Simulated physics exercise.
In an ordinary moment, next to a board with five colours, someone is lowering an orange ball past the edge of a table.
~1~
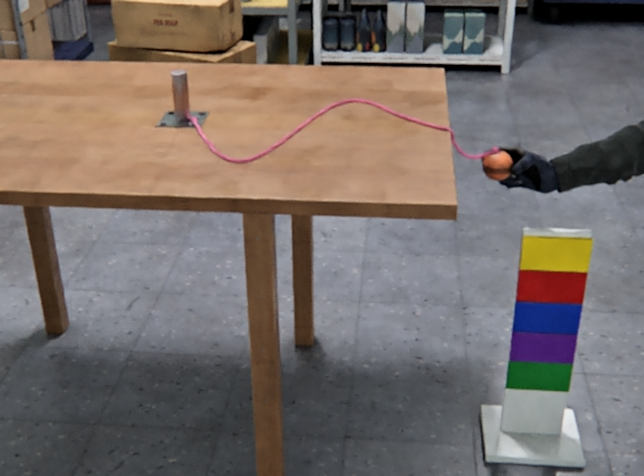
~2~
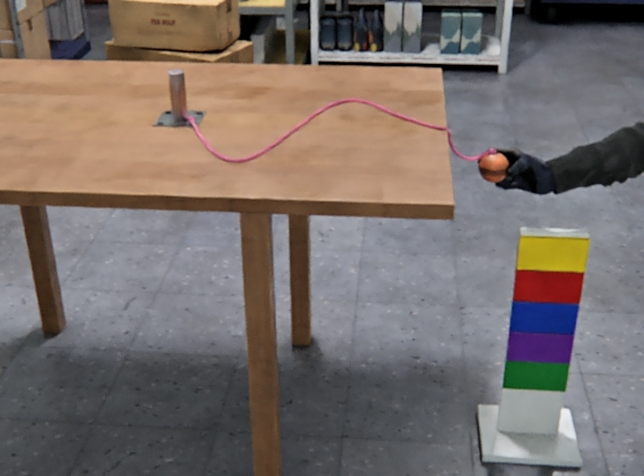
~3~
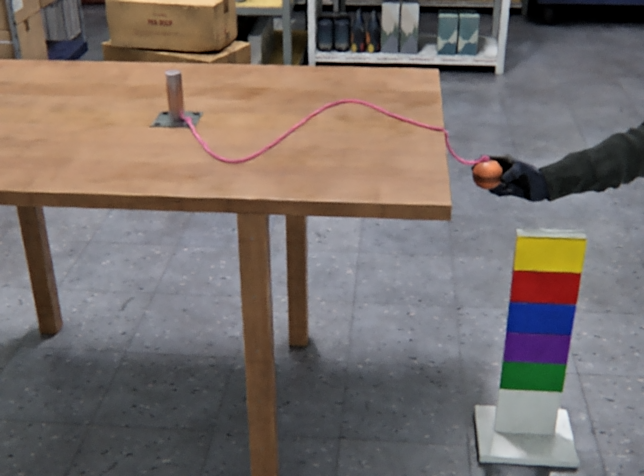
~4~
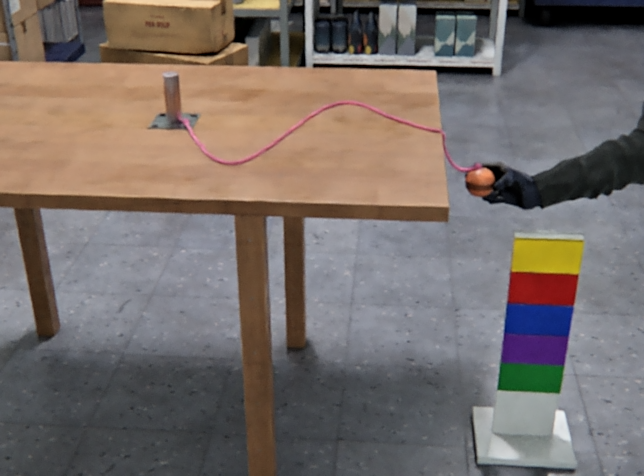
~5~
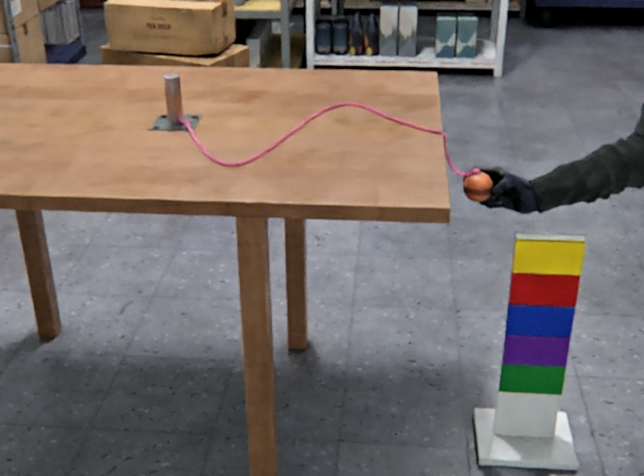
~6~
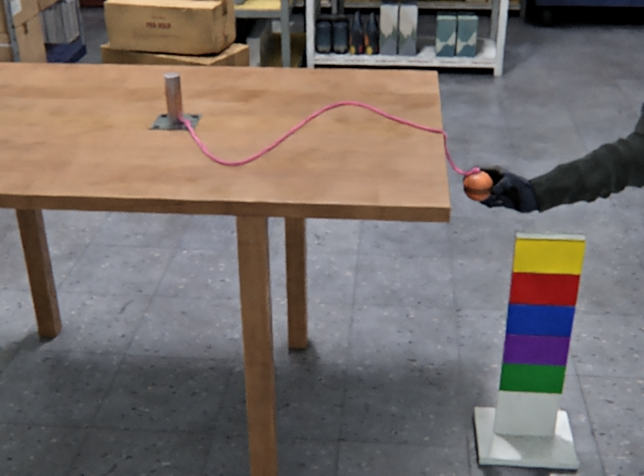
In a storage room with shelves and boxes, a pink shoelace runs in a loose curve from a metal post on a wooden table to an orange ball in a black-gloved hand, beside a colour-banded stand. The hand lowers the ball slightly and leftward past the table's edge, then stays nearly still.
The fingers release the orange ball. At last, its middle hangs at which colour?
At green.
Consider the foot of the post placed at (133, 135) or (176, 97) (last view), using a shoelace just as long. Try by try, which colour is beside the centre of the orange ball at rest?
First case: Purple. Second case: Purple.
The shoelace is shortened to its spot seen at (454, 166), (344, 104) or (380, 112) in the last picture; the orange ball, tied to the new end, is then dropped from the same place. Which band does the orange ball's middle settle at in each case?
Lab note - try 1: Purple; try 2: Above them all; try 3: Yellow.
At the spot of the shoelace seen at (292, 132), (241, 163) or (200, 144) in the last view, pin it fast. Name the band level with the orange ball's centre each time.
Note: Try 1 red; try 2 blue; try 3 purple.
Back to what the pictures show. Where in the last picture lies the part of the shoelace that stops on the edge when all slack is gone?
Approximately at (307, 120) in the final frame.
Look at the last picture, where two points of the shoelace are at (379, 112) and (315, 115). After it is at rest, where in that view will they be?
You'll find the first mark at (437, 250) and the second mark at (445, 165).
Soon after, ball near (460, 324); level with blue.
Then, ball near (414, 377); level with green.
Further on, ball near (438, 382); level with green.
At rest, ball near (426, 384); level with green. Its middle rests at the green band.
